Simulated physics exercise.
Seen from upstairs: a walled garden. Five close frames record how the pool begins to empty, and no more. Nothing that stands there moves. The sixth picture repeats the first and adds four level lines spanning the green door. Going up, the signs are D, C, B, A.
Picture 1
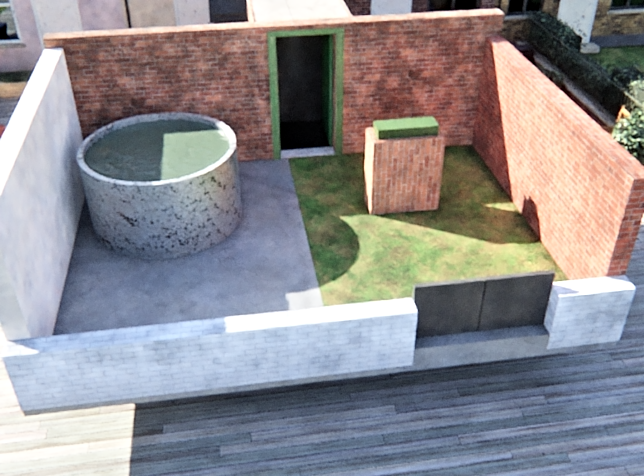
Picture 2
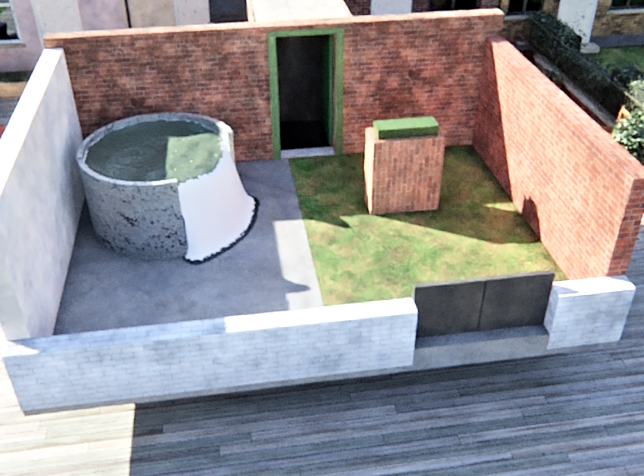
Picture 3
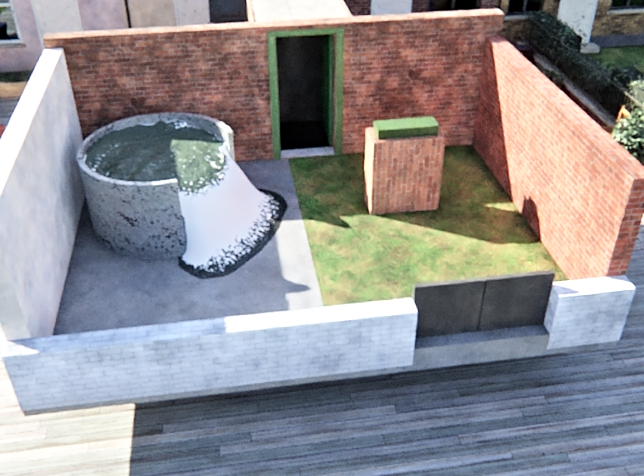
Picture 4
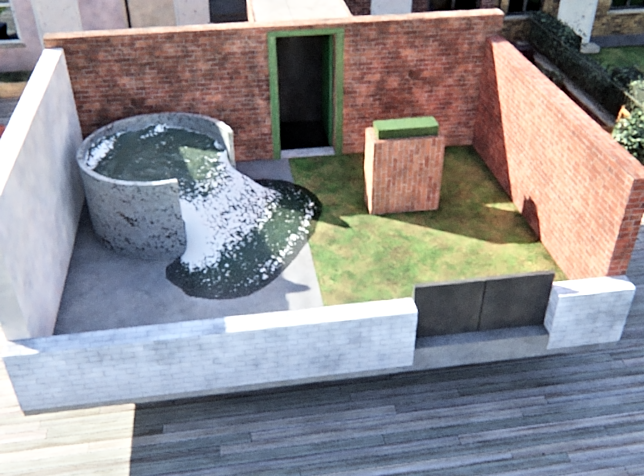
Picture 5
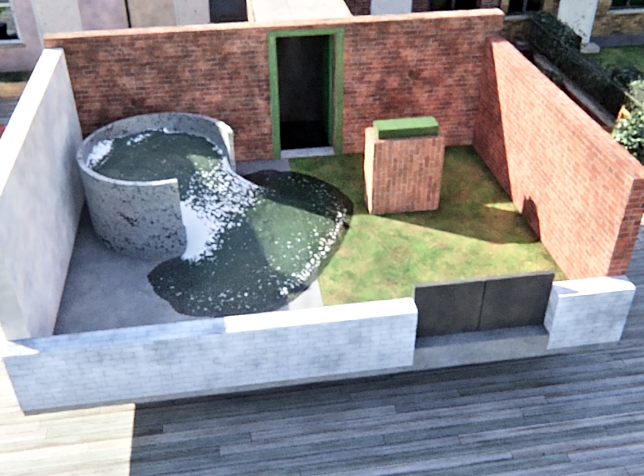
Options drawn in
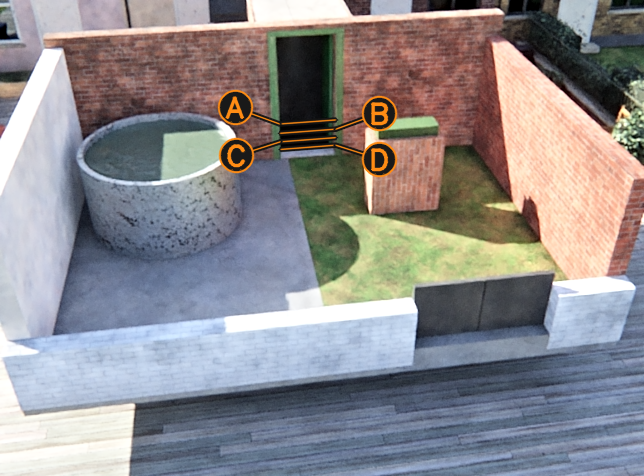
A walled garden is seen from upstairs, with paving on the left and grass on the right. A round, speckled grey pool of greenish water stands at left, a green-framed doorway opens in the red brick back wall, and a green-topped brick block sits near a shut dark gate. The pool's right side opens and white, foaming water pours out, spreading darkly across paving and onto grass, while the camera stays still.
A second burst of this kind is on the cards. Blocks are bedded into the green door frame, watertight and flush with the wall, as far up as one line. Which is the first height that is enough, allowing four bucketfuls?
It is D.
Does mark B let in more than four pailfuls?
No.
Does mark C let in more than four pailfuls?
No, not at all.
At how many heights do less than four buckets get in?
All four.
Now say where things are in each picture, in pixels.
Water in the pool at rest, its middle at (159, 151); foot of the green doorway at (308, 156); shut gate at (483, 287), in the first picture.
In the second picture, 2 % of the ground under water, visible out to (241, 196).
In the third picture, 6 % of the ground under water, visible out to (264, 192).
In the fourth picture, 13 % of the ground under water, visible out to (300, 189).
In the fifth picture, 21 % of the ground under water, visible out to (332, 188).
In orange, A at (307, 121); B at (308, 131); C at (308, 139); D at (308, 147); from the bottom up D, C, B, A.
Choosing A, nothing gets over.
Choosing B, nothing gets over.
Choosing C, nothing gets over.
Choosing D, a splash gets over, under a bucket.
